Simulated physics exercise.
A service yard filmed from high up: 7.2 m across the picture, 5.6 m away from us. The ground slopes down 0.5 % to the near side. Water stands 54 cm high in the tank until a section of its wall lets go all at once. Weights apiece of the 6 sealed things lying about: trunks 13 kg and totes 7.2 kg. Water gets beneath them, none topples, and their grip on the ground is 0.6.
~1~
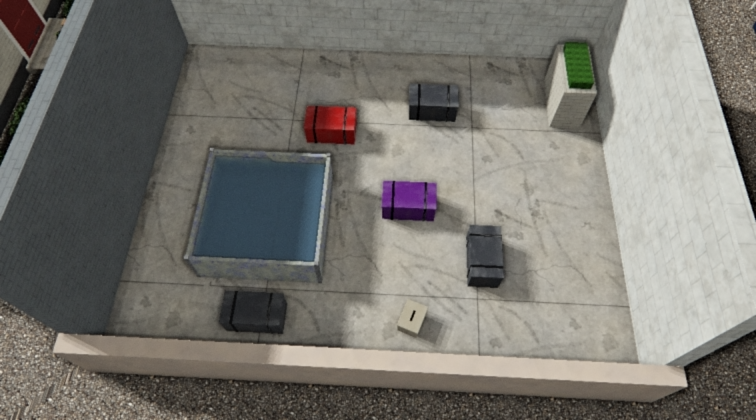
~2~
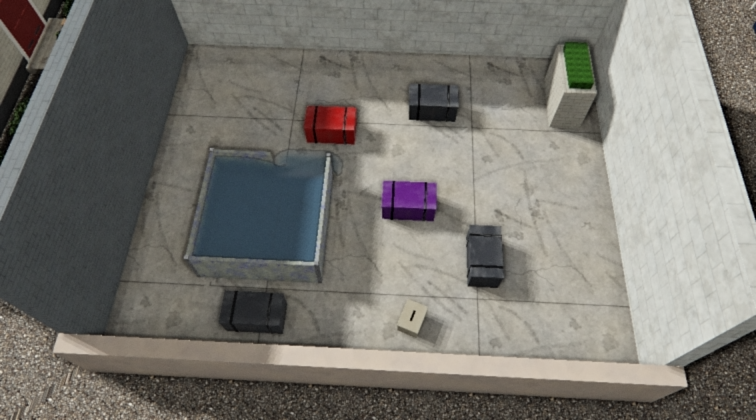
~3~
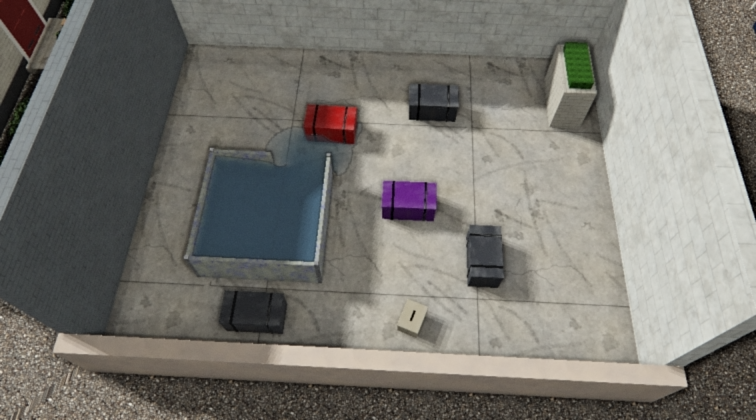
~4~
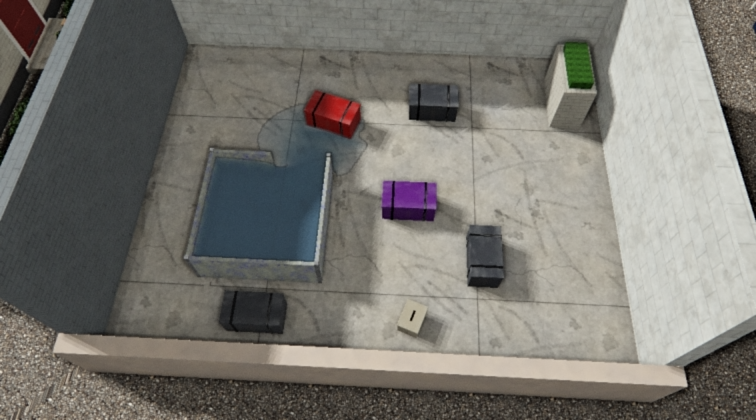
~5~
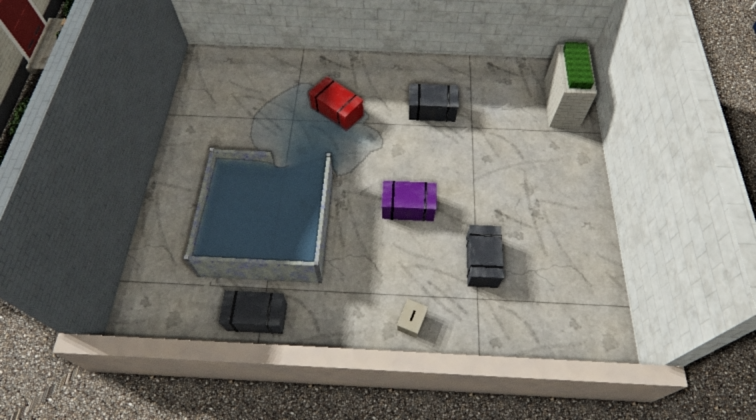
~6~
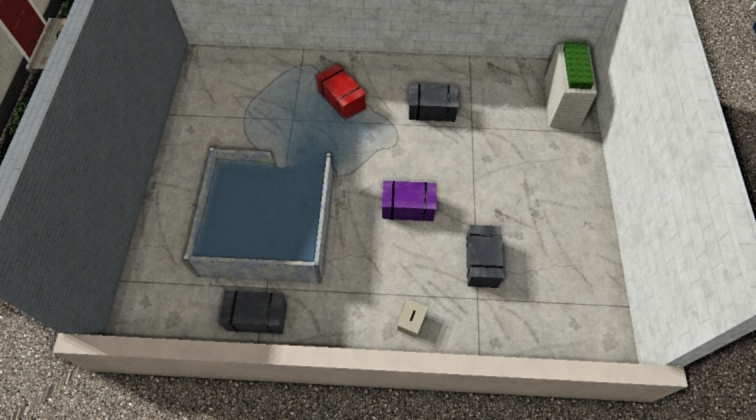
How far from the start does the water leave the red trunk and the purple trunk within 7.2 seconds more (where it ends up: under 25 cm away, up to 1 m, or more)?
Red trunk gets carried off; purple trunk barely shifts.
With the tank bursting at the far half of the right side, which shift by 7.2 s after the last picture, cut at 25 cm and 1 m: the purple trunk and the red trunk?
In that case the purple trunk travels far, the red trunk holds its place.
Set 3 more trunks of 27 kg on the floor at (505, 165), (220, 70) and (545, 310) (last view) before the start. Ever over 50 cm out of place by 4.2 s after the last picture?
In that order: Short of it, over, short of it.
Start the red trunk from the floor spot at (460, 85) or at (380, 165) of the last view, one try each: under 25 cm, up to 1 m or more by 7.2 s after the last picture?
In that order: It ends far away; it stays put.
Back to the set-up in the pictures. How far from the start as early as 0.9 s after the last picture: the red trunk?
Roughly 140 cm by then.
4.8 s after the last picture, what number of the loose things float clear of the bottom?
At that moment 1.
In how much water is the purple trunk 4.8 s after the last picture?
About 0 cm.
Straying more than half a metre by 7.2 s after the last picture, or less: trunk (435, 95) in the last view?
It is over.
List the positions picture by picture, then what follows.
The red trunk at (330, 118) rests on the ground; the purple trunk at (409, 194), on the bottom; water covers 3.1 m2; 0 of 6 have shifted, in the first frame.
The red trunk at (330, 118), on the bottom; the purple trunk at (409, 194) rests on the ground; water covers 3.5 m2; 0 of 6 have shifted, in the second frame.
The red trunk at (330, 117) rests on the ground; the purple trunk at (409, 194), on the bottom; water covers 4.0 m2; 0 of 6 have shifted, in the third frame.
The red trunk at (332, 107), on the bottom, 20 cm from its start; the purple trunk at (409, 194) rests on the ground; 4.7 m2 under water; 1 of 6 have shifted, in the fourth frame.
The red trunk at (336, 96), on the bottom, 43 cm from its start; the purple trunk at (409, 194) rests on the ground; 5.6 m2 under water; 1 of 6 have shifted, in the fifth frame.
The red trunk at (341, 84) rests on the ground, 69 cm from its start; the purple trunk at (409, 194) rests on the ground; 6.7 m2 under water; 1 of 6 have shifted, in the sixth frame.
Then, 0.9 s after the last picture the red trunk is near (366, 52), 1.5 m from its start, afloat; the purple trunk is near (409, 194), 0.0 m from its start, aground; 1 afloat.
Then, 2.8 s after the last picture the red trunk is near (480, 64), 2.7 m from its start, afloat; the purple trunk is near (409, 194), 0.0 m from its start, aground; 2 afloat.
Then, 4.8 s after the last picture the red trunk is near (526, 78), 3.3 m from its start, afloat; the purple trunk is near (409, 194), 0.0 m from its start, aground; 1 afloat.
Then, 7.2 s after the last picture the red trunk is near (504, 151), 2.8 m from its start, afloat; the purple trunk is near (409, 194), 0.0 m from its start, aground; 1 afloat.
